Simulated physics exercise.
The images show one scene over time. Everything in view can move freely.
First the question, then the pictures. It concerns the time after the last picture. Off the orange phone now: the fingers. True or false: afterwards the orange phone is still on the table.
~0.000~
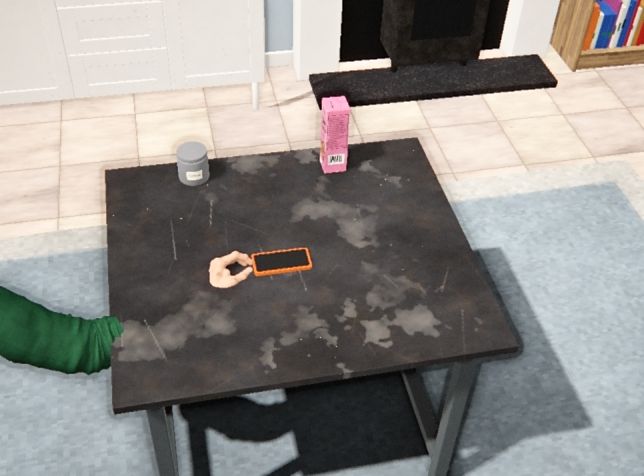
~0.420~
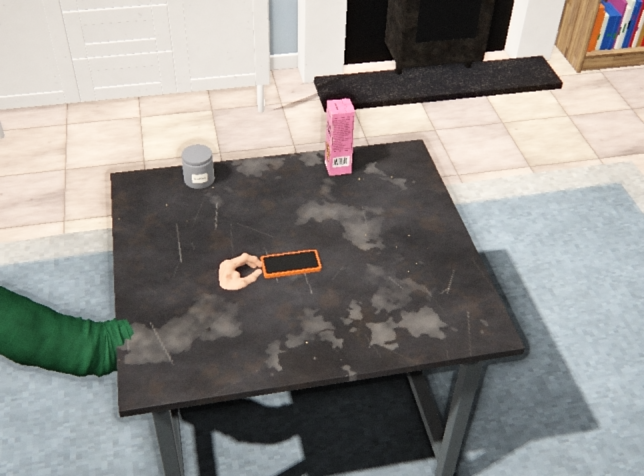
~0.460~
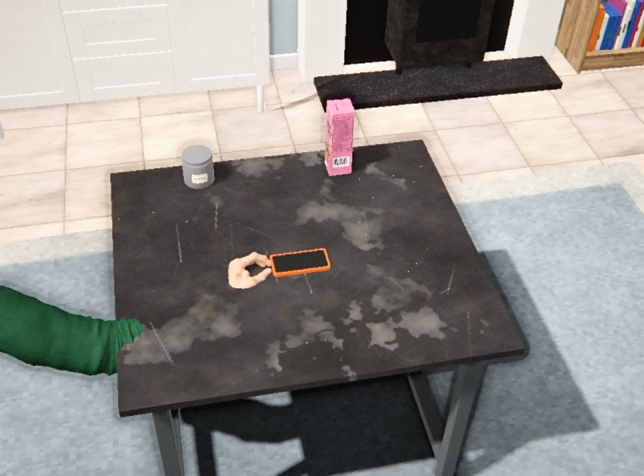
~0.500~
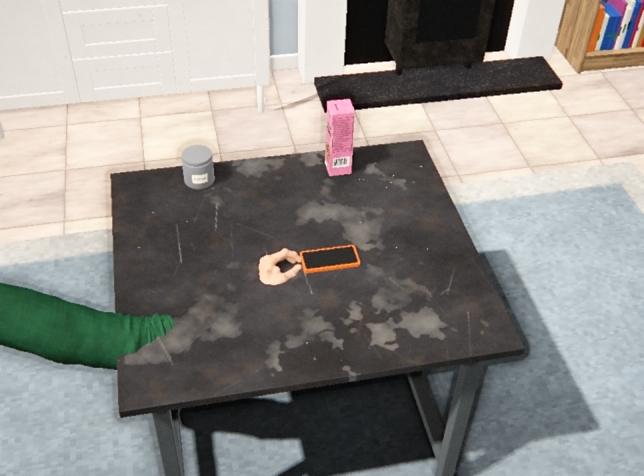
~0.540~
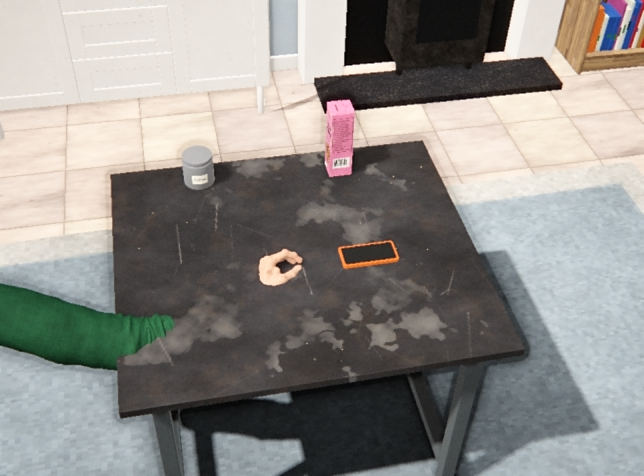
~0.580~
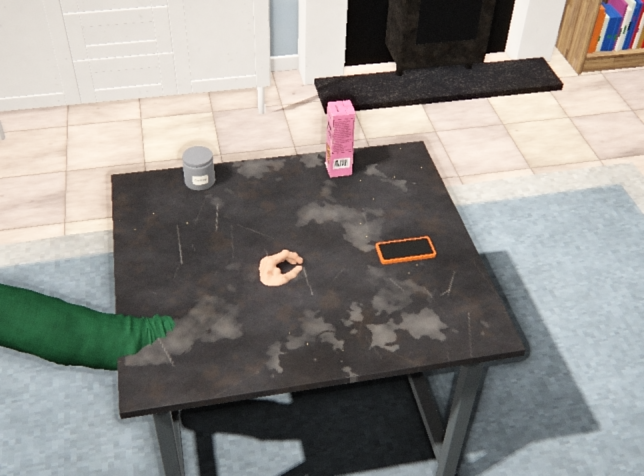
False.
By 0.78 s, orange phone now off the table.
By 0.98 s, things are still on the move.
By 1.08 s, as before.
When it is over (1.3 s), off the table, orange phone.
